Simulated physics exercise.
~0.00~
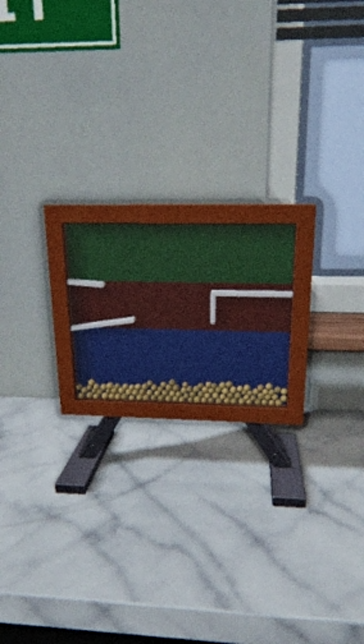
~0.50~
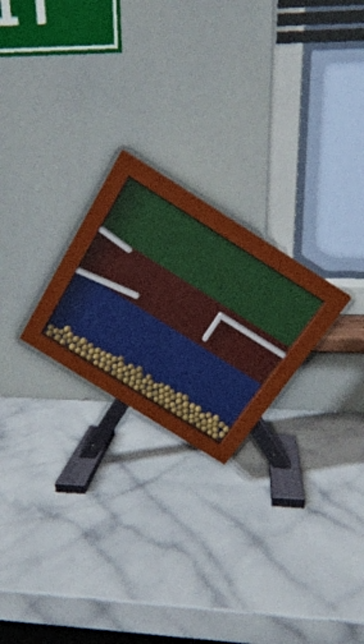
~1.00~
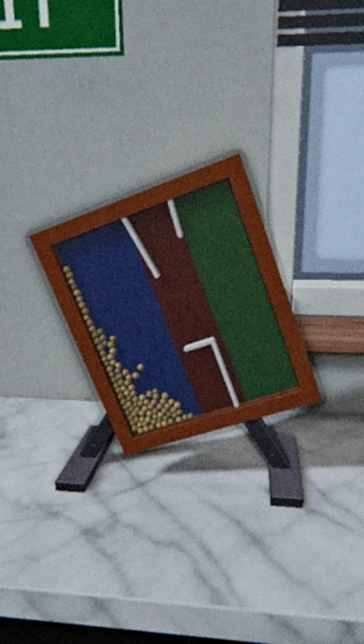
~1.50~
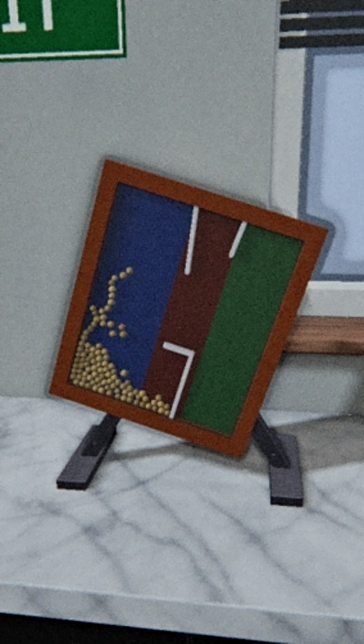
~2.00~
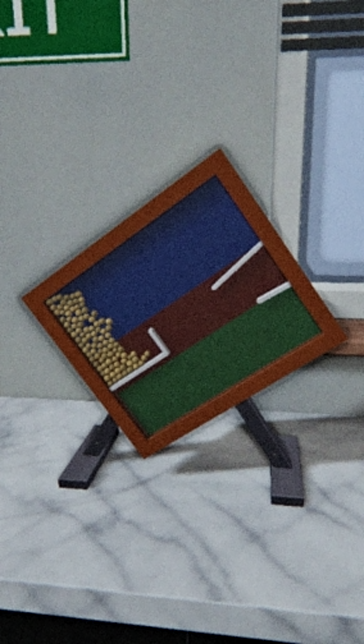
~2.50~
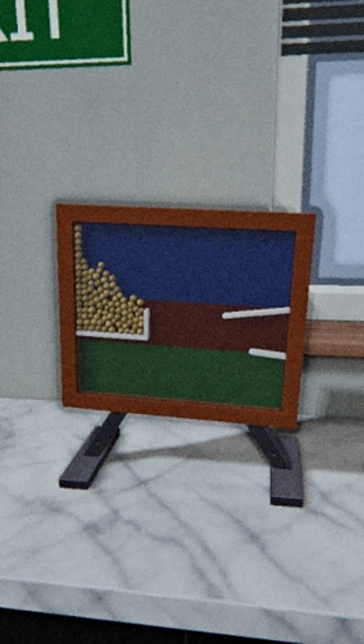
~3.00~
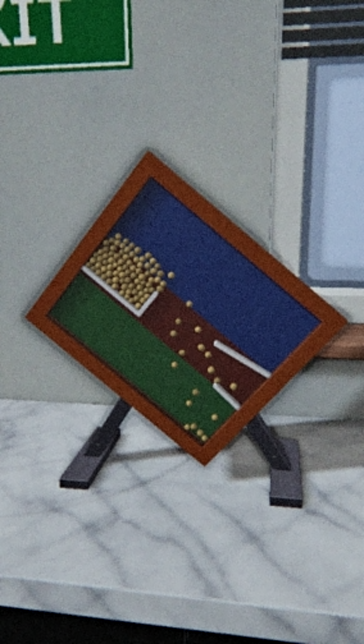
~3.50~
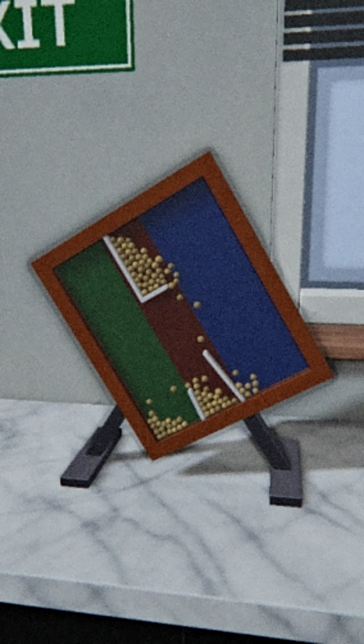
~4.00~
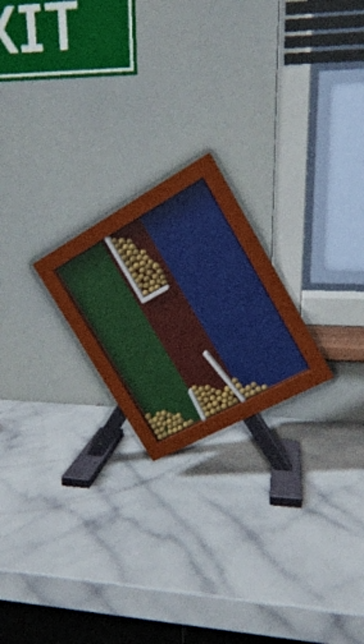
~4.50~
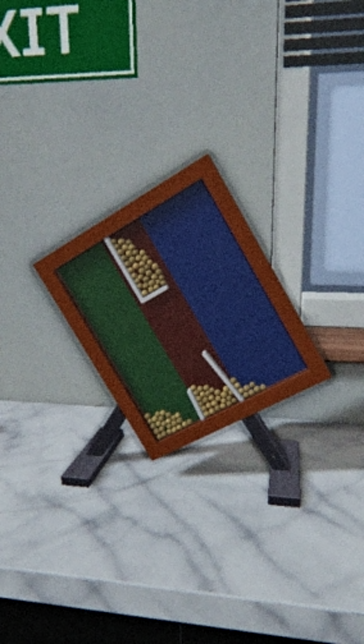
A wooden-framed box with blue, red and green bands turned clockwise on its stand, tumbling its small tan balls from the blue band into a bracket before some spilled out, and it stopped tilted with most in red and smaller piles in green and blue.
